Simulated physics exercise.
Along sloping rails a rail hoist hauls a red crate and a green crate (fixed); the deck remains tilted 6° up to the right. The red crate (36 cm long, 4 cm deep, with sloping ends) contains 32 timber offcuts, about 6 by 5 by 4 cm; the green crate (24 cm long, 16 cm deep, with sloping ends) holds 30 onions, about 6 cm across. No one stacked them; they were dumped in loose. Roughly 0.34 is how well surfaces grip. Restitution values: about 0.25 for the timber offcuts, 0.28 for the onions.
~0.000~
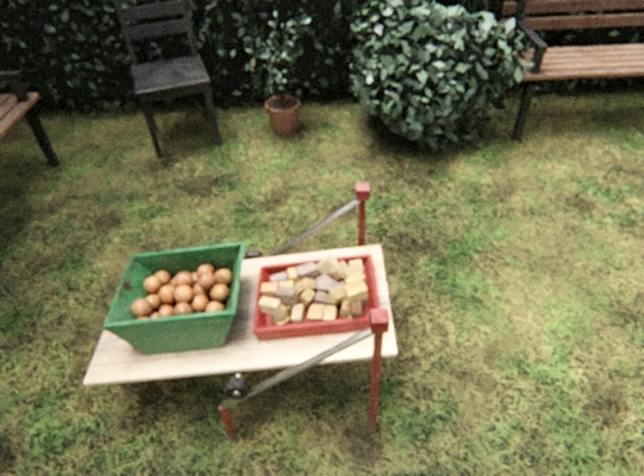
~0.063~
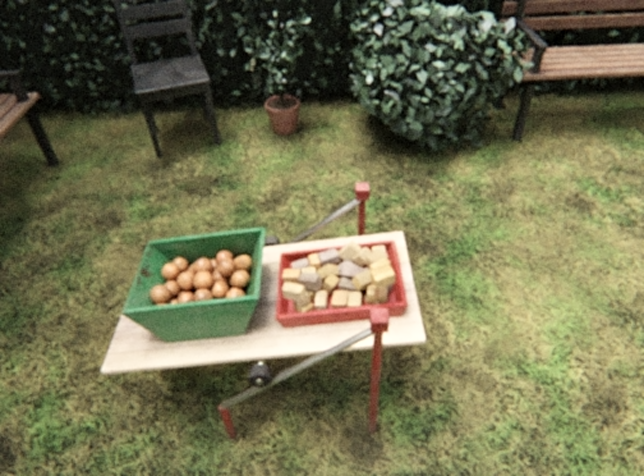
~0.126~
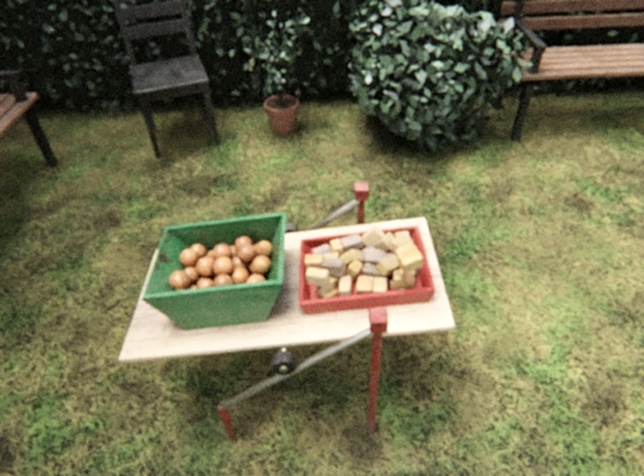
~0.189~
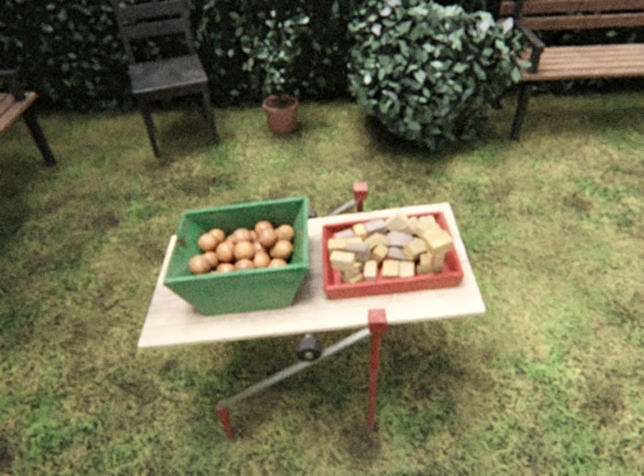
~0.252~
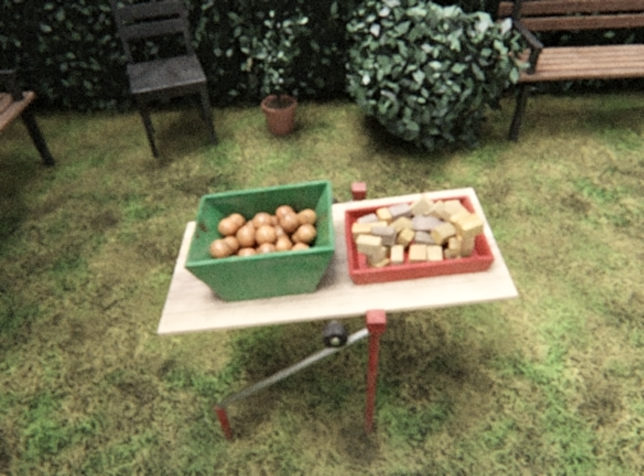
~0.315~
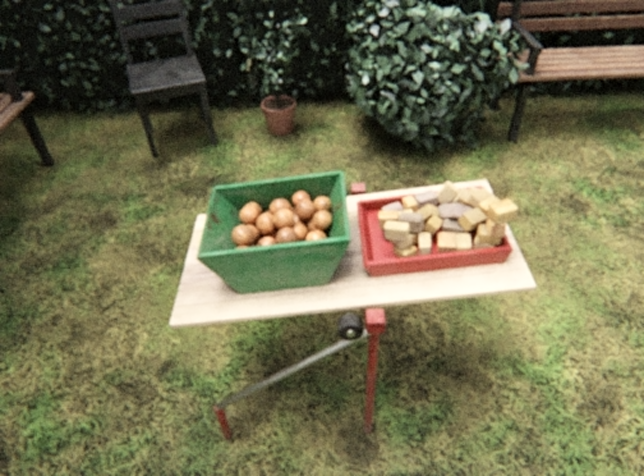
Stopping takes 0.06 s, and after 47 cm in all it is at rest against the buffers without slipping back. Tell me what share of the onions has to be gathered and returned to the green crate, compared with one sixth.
Spillage: Smaller than one sixth.
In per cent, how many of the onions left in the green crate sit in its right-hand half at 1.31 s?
It works out to around 50 in a hundred.
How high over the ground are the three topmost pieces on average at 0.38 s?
Mean height: Near 82 cm.
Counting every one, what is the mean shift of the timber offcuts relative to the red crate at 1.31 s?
About 24 cm to the right.
After 0.38 s, the red crate is down by 5 of 32 and the green crate has all 30.
After 0.54 s, the red crate is down by 9 of 32 and the green crate has all 30.
After 0.76 s, the red crate is down by 10 of 32 and the green crate has all 30.
When it is over (at 1.31 s), the red crate is down by 10 of 32 and the green crate has all 30. Asked share, 0 of 30, 0 per cent.
